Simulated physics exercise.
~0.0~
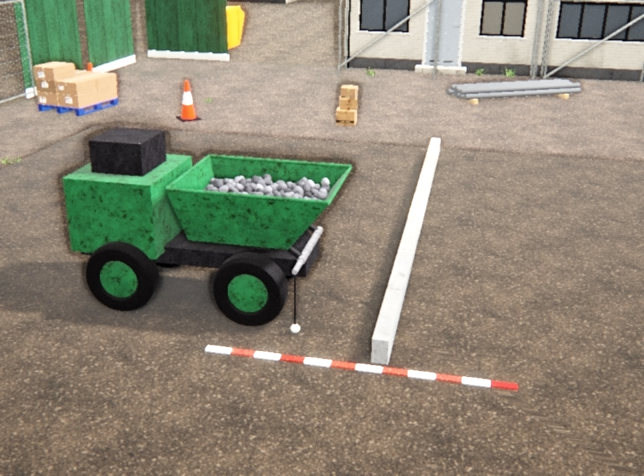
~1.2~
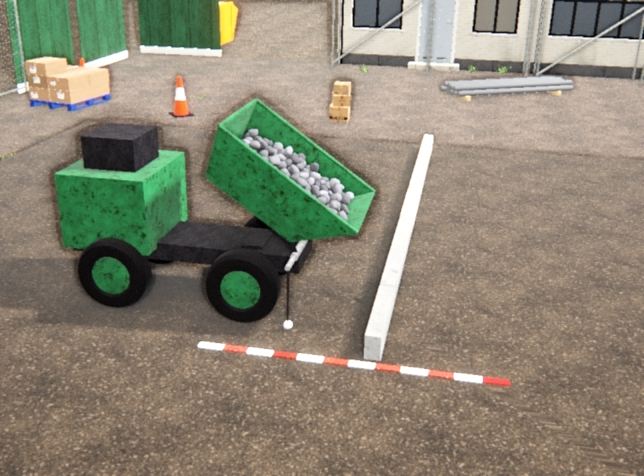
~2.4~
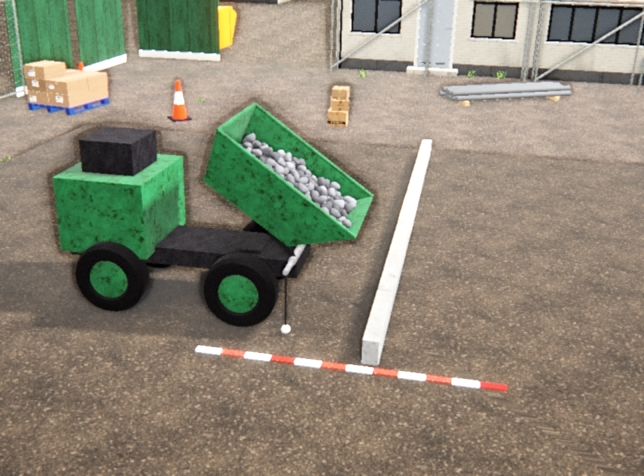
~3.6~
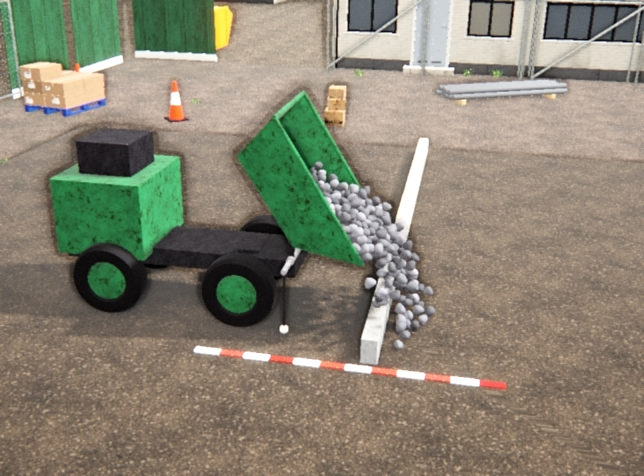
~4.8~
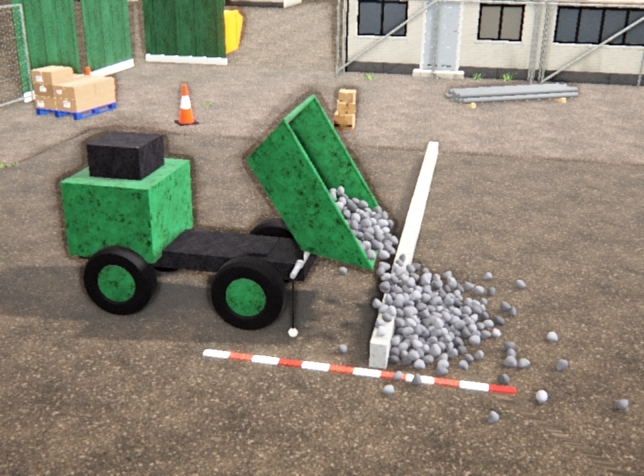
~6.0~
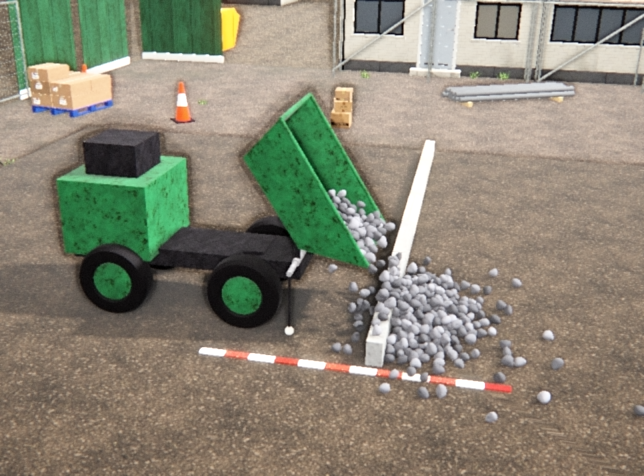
A green dumper tips its skip in two stages, spilling grey stones over a kerb.
